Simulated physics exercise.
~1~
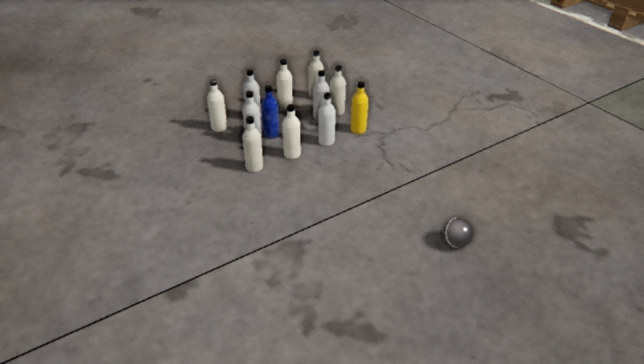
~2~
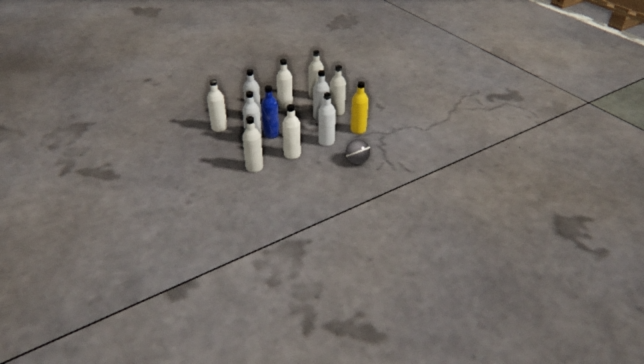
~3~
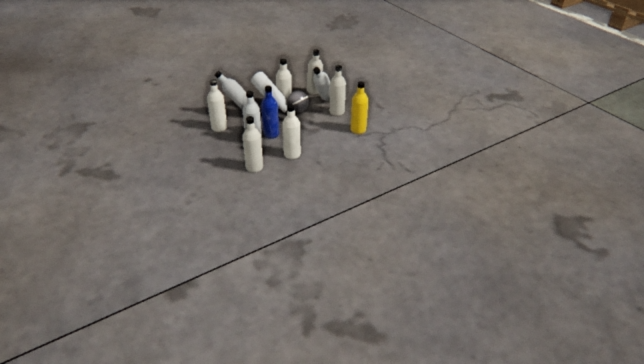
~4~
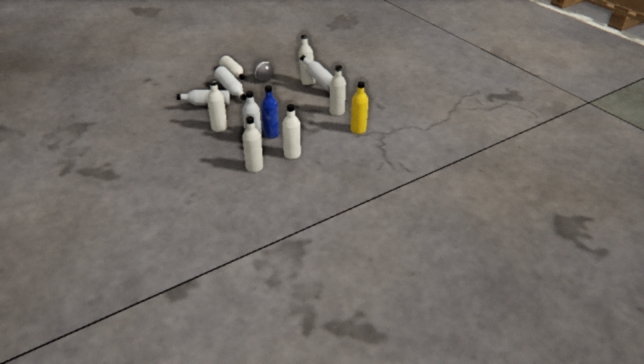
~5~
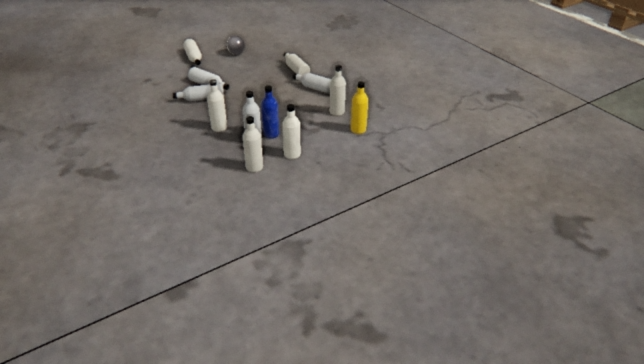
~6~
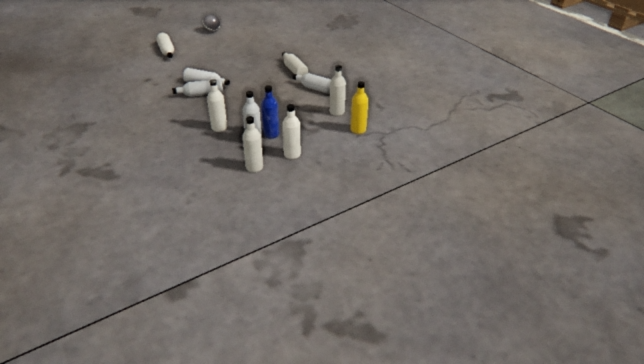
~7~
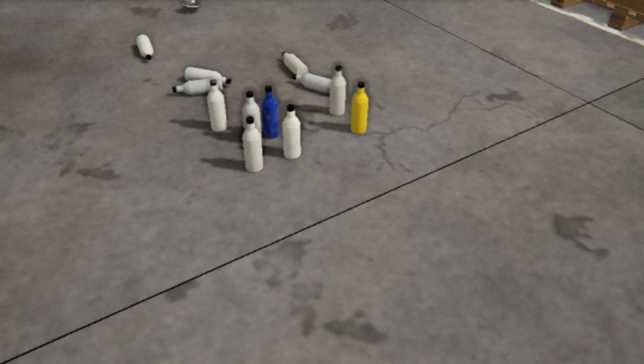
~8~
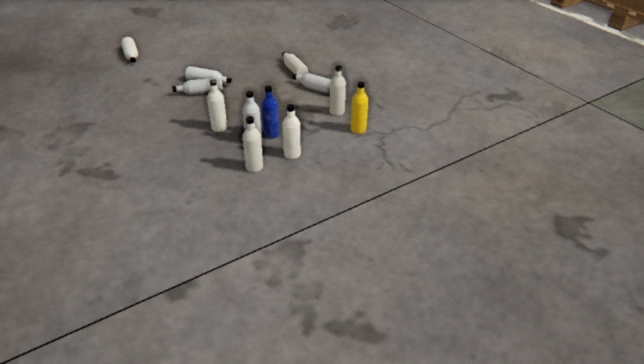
A cluster of white bottles, with one blue and one yellow, stood on a grey floor as a steel ball rolled in from the right, knocked five white ones over and rolled out of view at the top, leaving the coloured two upright.
